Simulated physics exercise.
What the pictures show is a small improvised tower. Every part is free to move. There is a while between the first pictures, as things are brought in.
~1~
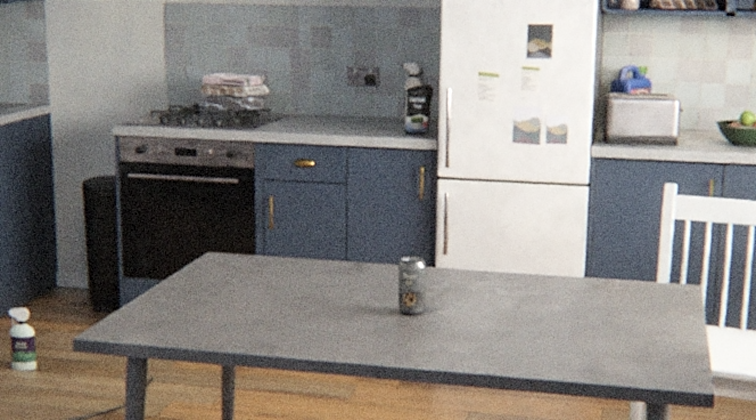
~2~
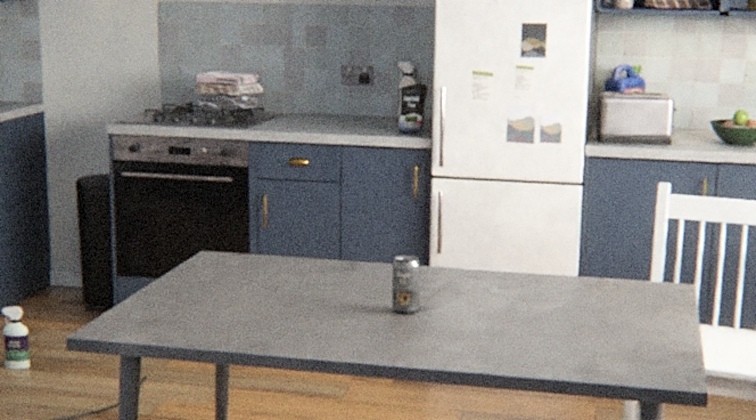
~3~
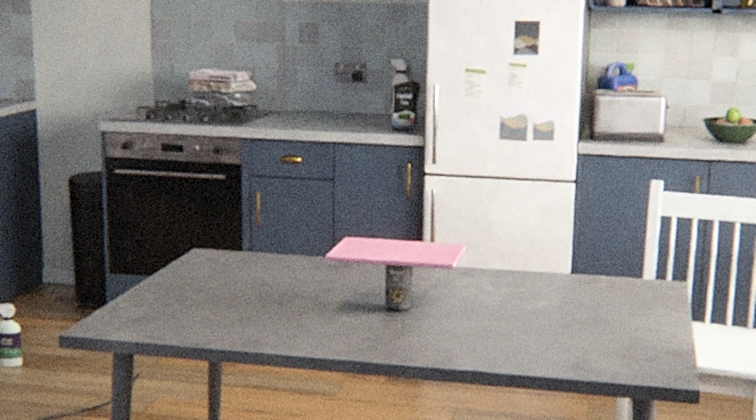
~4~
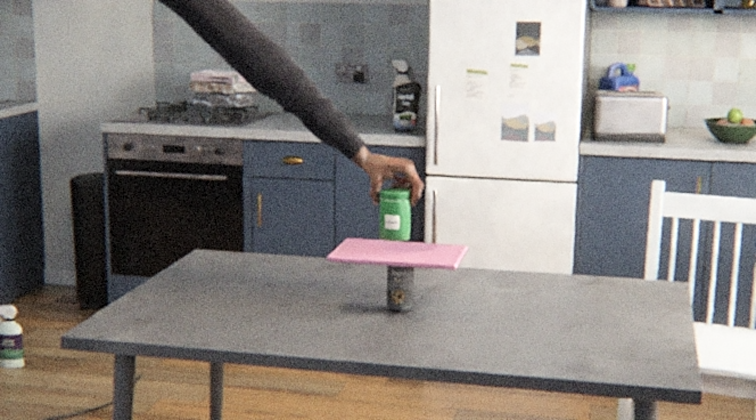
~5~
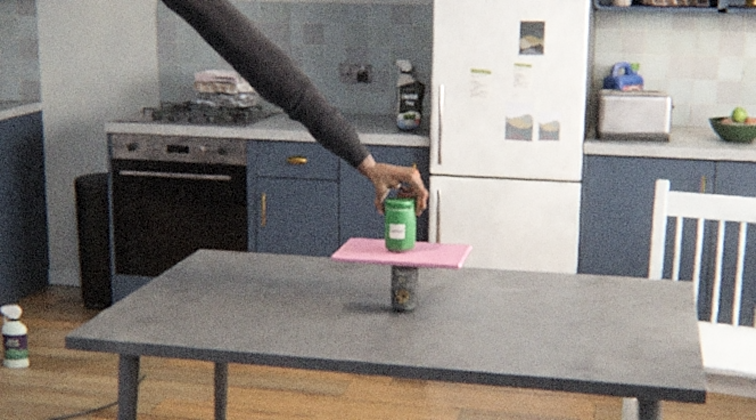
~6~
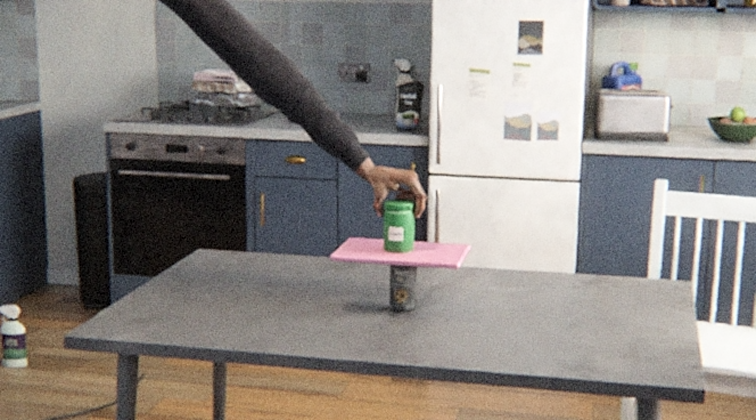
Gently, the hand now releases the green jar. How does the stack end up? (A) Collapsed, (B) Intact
B.
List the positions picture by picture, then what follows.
In the first picture, the last thing is not in view yet; grey can (412, 286).
In the second picture, the last thing is not in view yet; grey can (406, 285).
In the third picture, the last thing is not in view yet; grey can (399, 282).
The fourth picture shows still above its spot; green jar (395, 214); grey can (400, 283).
The fifth picture shows still above its spot; green jar (400, 223); grey can (405, 283).
The sixth picture shows set down, still held; green jar (399, 226); grey can (403, 282).
Then, 0.40 s later than the last frame, all is still.
Then, 1.10 s later than the last frame, green jar resting near (399, 226).
When it is over, all 3 as before. End places, in pixels of the last picture, green jar near (398, 226). The stack holds.
